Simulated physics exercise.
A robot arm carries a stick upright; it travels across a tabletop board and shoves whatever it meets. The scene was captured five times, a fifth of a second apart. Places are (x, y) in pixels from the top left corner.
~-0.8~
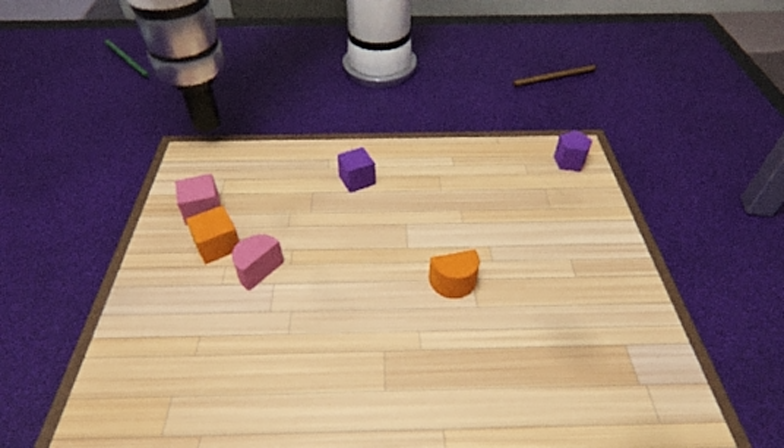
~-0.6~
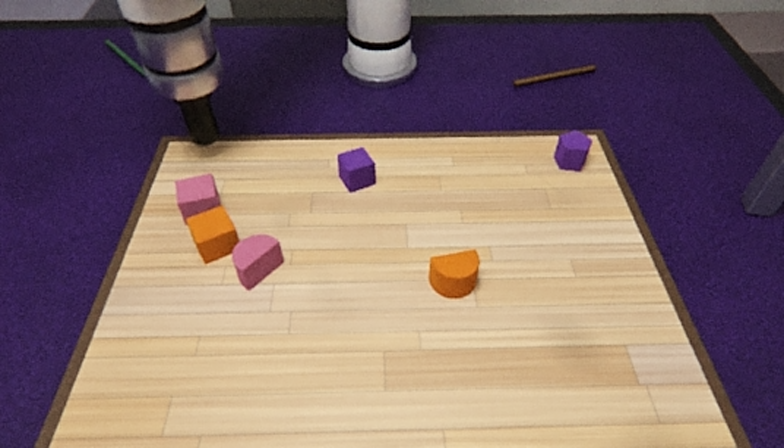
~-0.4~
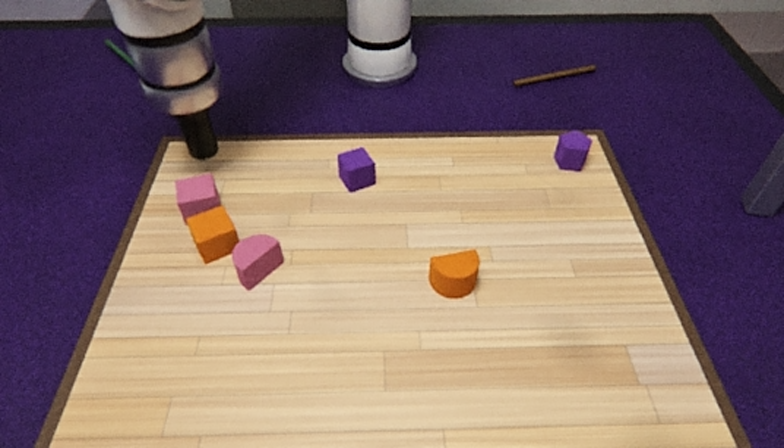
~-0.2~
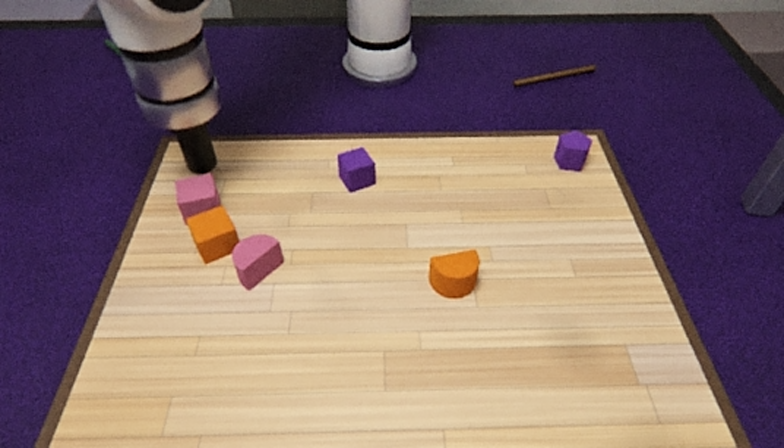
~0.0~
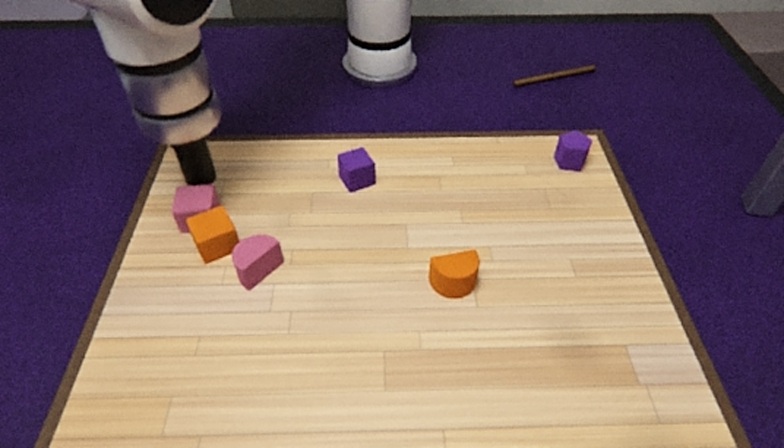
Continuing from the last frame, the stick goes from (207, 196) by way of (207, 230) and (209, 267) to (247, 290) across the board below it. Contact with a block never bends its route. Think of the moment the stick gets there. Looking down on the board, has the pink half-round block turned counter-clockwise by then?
I believe so.
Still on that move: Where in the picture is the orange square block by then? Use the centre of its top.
Near (228, 341).
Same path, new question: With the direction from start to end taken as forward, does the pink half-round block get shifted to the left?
I believe so.
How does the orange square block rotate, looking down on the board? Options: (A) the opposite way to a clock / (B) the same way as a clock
Letter B.
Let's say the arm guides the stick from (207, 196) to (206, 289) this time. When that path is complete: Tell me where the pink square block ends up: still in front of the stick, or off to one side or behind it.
It is still in front.
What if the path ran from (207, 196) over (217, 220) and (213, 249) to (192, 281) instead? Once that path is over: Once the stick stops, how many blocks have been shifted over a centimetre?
Displaced: Two.
What follows on the original path. One third of the way, stick at (201, 214); pink square block at (195, 235), turned 10° anticlockwise; orange square block at (214, 261); pink half-round block at (256, 251), turned 15° anticlockwise.
Two thirds of the way, stick at (203, 252); pink square block at (199, 277), turned 15° anticlockwise; orange square block at (223, 305); pink half-round block at (256, 251), turned 15° anticlockwise.
At the end, stick at (242, 275); pink square block at (222, 302); orange square block at (228, 341), turned 30° clockwise; pink half-round block at (272, 251), turned 45° anticlockwise.
